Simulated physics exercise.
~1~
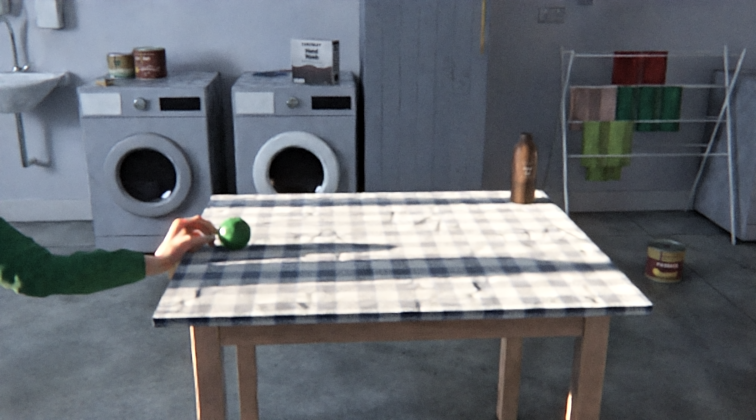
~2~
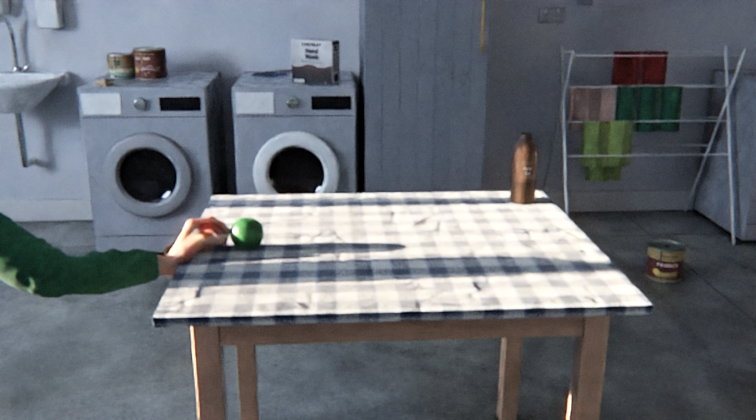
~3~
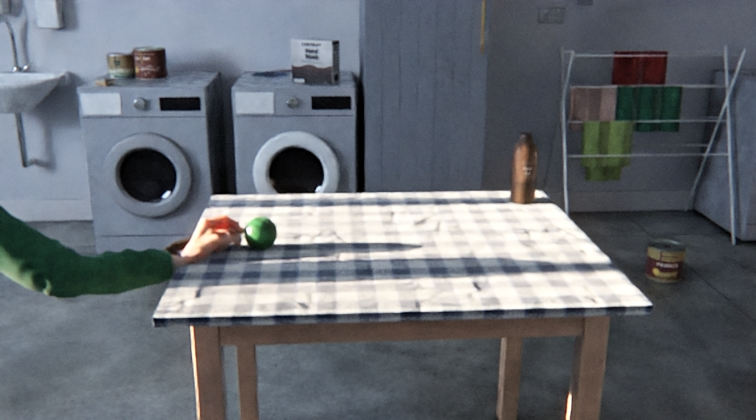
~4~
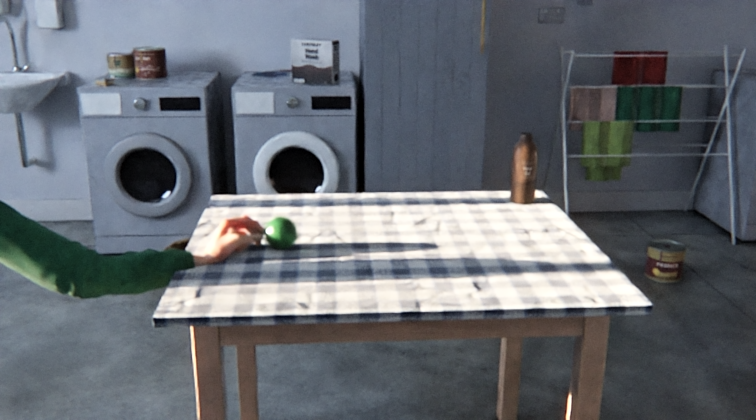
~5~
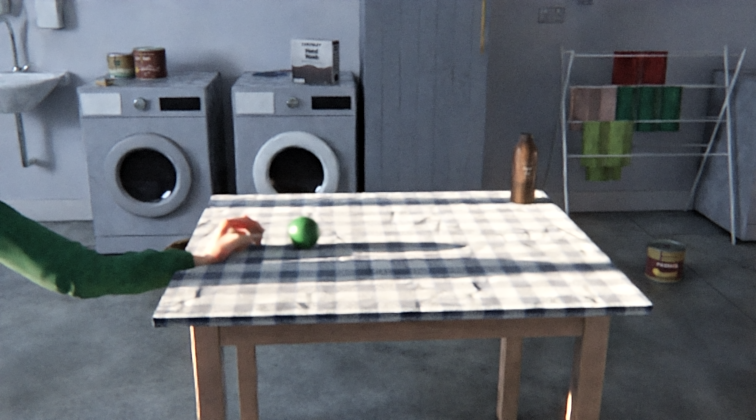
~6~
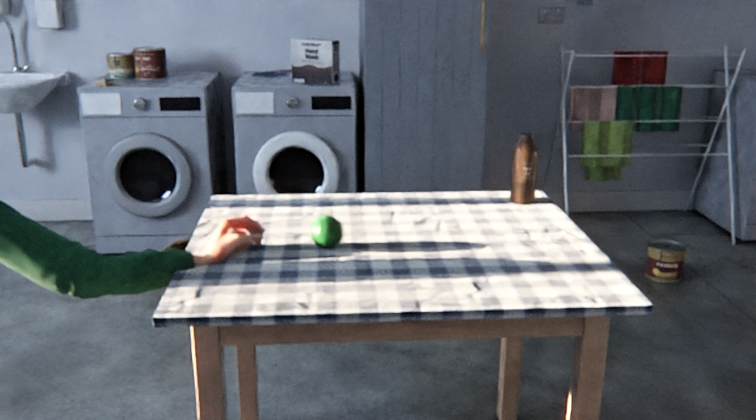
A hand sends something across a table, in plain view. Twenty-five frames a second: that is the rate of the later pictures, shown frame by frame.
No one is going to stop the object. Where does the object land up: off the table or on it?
Off the table.
Then, 0.20 s later than the last frame, green apple moved well along near (434, 230).
Then, 0.50 s later than the last frame, green apple moved well along near (572, 228).
Then, 0.70 s later than the last frame, green apple now off the table.
Then, 1.00 s later than the last frame, things are still on the move.
When it is over, off the table, green apple.
